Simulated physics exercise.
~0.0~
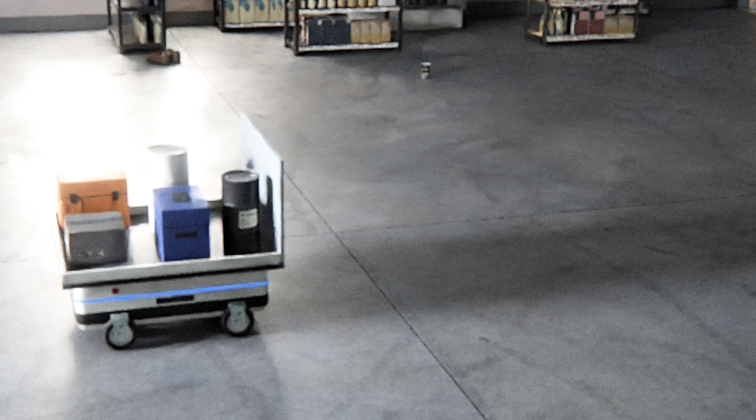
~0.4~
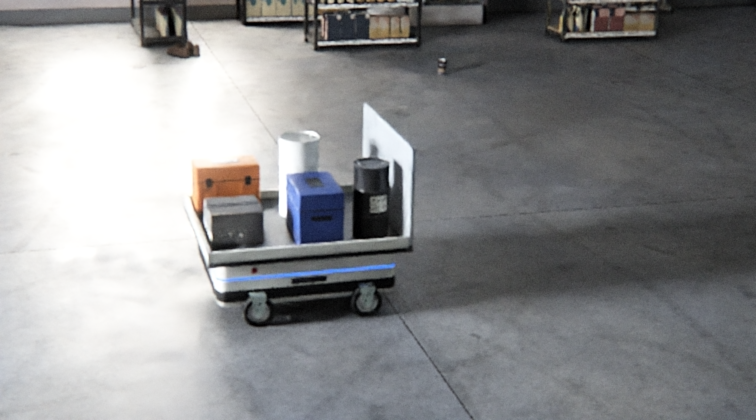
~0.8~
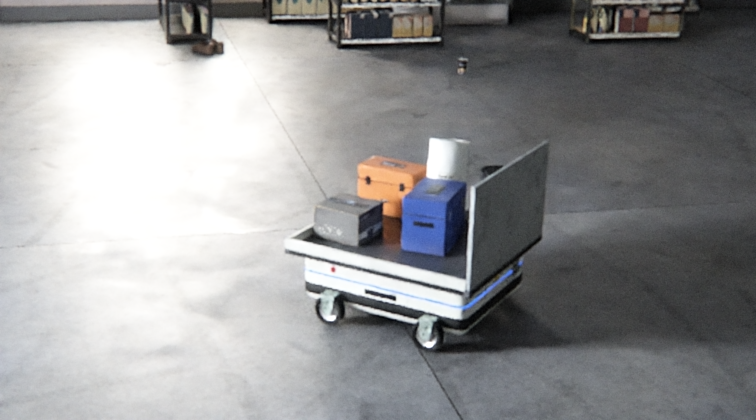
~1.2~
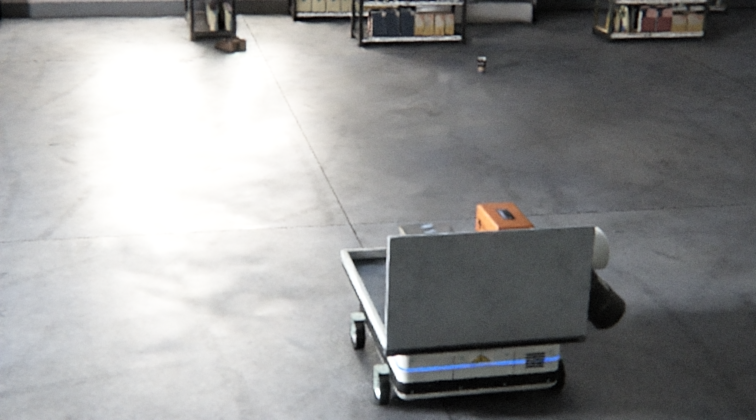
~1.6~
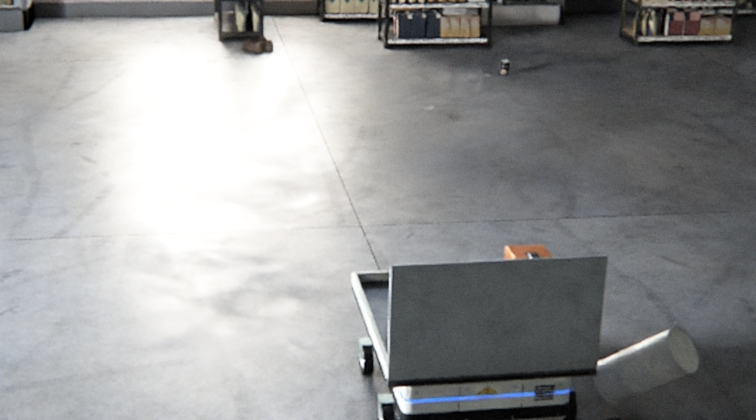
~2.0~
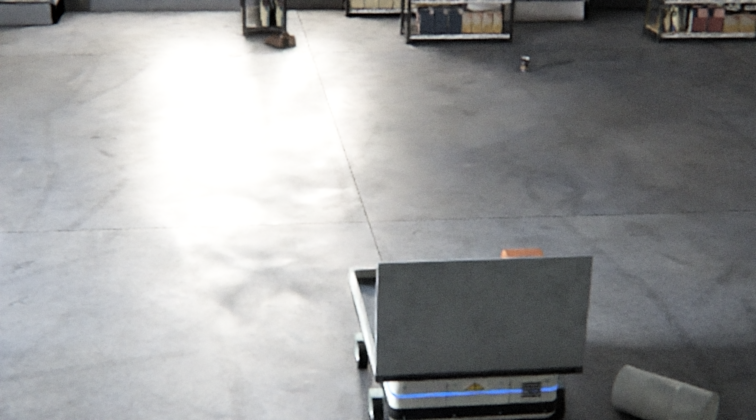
A low white cart with a blue light strip and a tall grey board at one end rolls rightward across a grey concrete floor, seen from above, with shelves along the far edge. On its deck sit an orange toolbox, a grey box, a blue toolbox, a white canister and a black canister. The cart swings round towards the viewer, and its board comes to hide much of the load. The white canister leans, then both canisters tip off the right side. The cart stops with the orange toolbox peeking over the board and the white canister lying on the floor.
